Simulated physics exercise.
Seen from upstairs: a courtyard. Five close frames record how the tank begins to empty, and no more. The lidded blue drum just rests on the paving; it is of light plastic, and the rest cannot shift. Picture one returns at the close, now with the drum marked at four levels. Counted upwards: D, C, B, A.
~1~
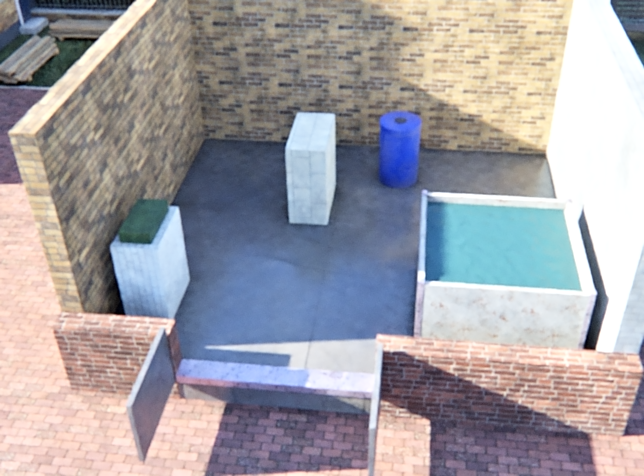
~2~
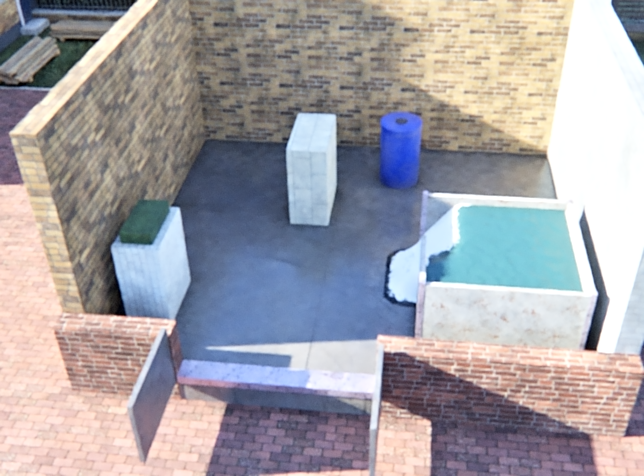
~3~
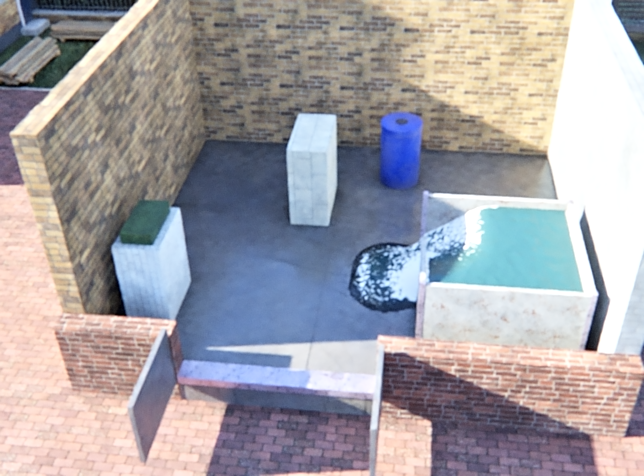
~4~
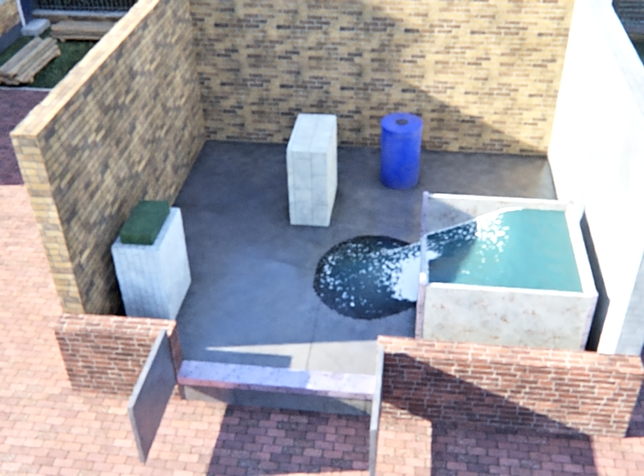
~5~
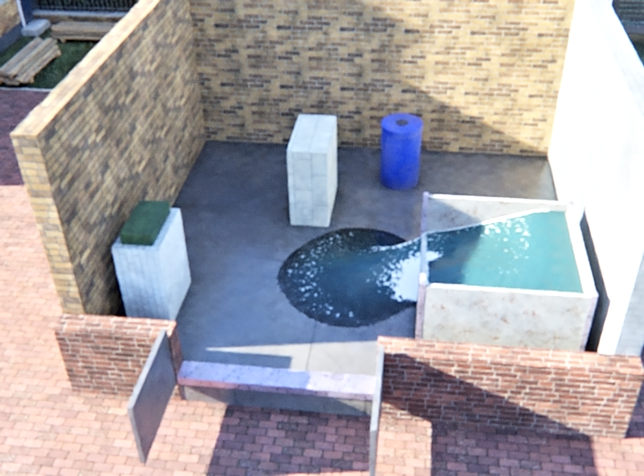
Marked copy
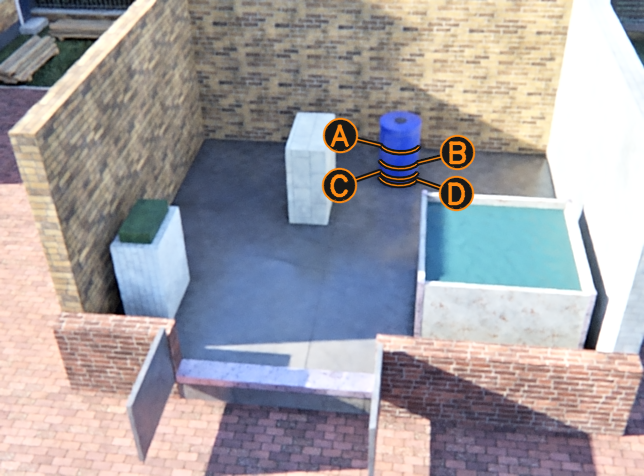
Water pours from the left side of the tank and spreads across the grey ground.
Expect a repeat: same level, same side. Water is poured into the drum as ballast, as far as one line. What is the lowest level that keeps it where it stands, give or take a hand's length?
C.
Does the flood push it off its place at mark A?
No, that is safe.
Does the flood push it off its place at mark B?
No, that is safe.
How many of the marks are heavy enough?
Three.
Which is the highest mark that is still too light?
Here it is mark D.
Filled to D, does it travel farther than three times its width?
No, less.
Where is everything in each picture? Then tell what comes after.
The first frame shows lid of the blue drum at (401, 121); tank full, its middle at (500, 245); open gate at (275, 331).
In the second frame, 2 % of the ground wet, in view closest to the drum at (411, 251).
In the third frame, 4 % of the ground wet, in view closest to the drum at (385, 246).
In the fourth frame, 7 % of the ground wet, in view closest to the drum at (381, 240).
The fifth frame shows lid of the blue drum at (402, 123); 11 % of the ground wet, in view closest to the drum at (387, 236).
On the marked copy, A at (399, 152); B at (398, 168); C at (397, 179); D at (397, 185); from the bottom up D, C, B, A.
If A is chosen, it does not move.
If B is chosen, it does not move.
If C is chosen, it does not move.
If D is chosen, it is pushed about its own width away.
